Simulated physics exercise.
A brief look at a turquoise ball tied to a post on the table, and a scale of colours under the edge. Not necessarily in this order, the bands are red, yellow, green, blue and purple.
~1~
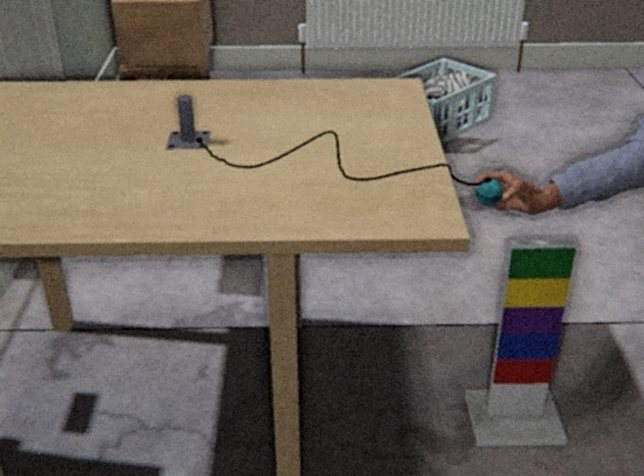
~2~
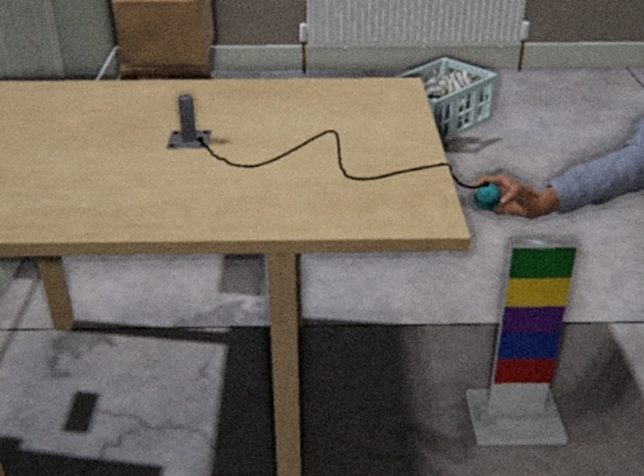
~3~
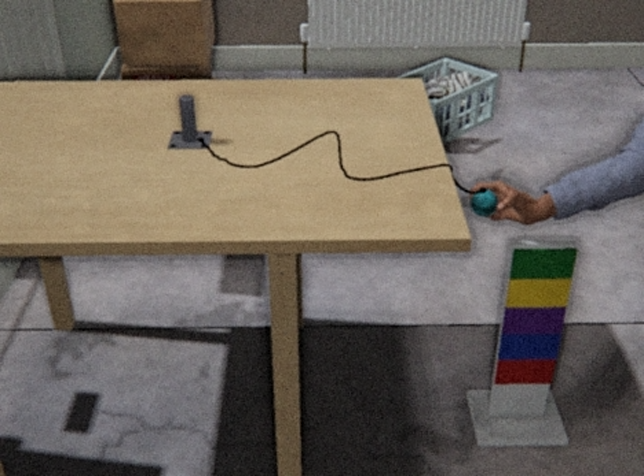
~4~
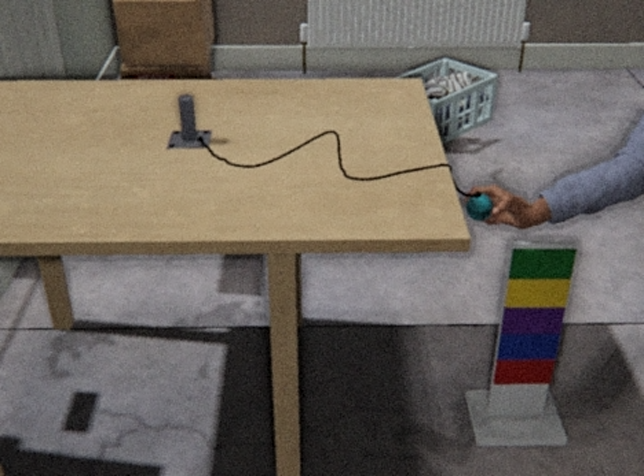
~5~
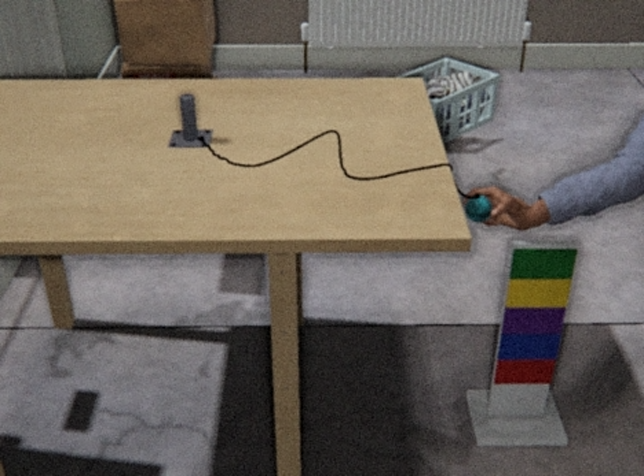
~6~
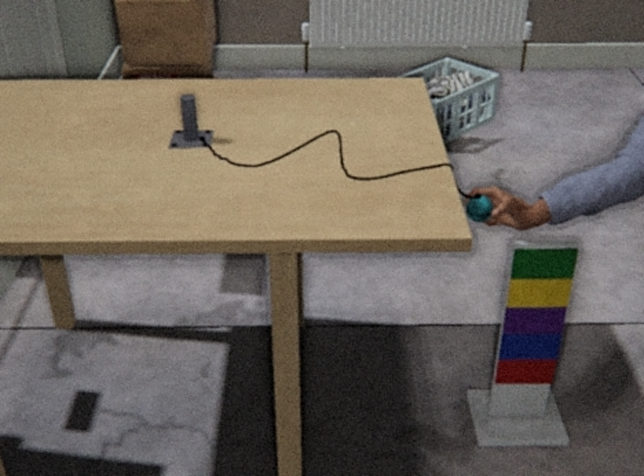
We see a hand holding a turquoise ball joined by a slack, dark cord to a post on a table, above a stand with coloured bands; the hand shifts the ball slightly left and down, then keeps still.
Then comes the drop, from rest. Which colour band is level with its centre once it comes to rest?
The blue band.
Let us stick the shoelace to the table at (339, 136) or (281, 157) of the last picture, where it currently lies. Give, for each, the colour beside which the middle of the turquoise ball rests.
Going through them one at a time, the answers are yellow; purple.
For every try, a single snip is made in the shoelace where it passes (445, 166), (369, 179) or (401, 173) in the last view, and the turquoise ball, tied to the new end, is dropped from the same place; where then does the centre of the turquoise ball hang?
Case by case: (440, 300), (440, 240) and (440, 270).
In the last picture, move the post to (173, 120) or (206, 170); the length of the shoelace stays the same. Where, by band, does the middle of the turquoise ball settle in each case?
It comes out purple the first time and red the second time.
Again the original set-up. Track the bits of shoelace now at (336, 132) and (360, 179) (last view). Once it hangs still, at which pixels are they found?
Near (403, 152) and (442, 217).
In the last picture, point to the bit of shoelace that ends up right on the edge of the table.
It's near (341, 152) in the last picture.
Soon after, ball near (464, 305); level with yellow.
After that, ball near (421, 332); level with blue.
And then, ball near (436, 339); level with blue.
In the end, ball near (430, 339); level with blue. At blue.
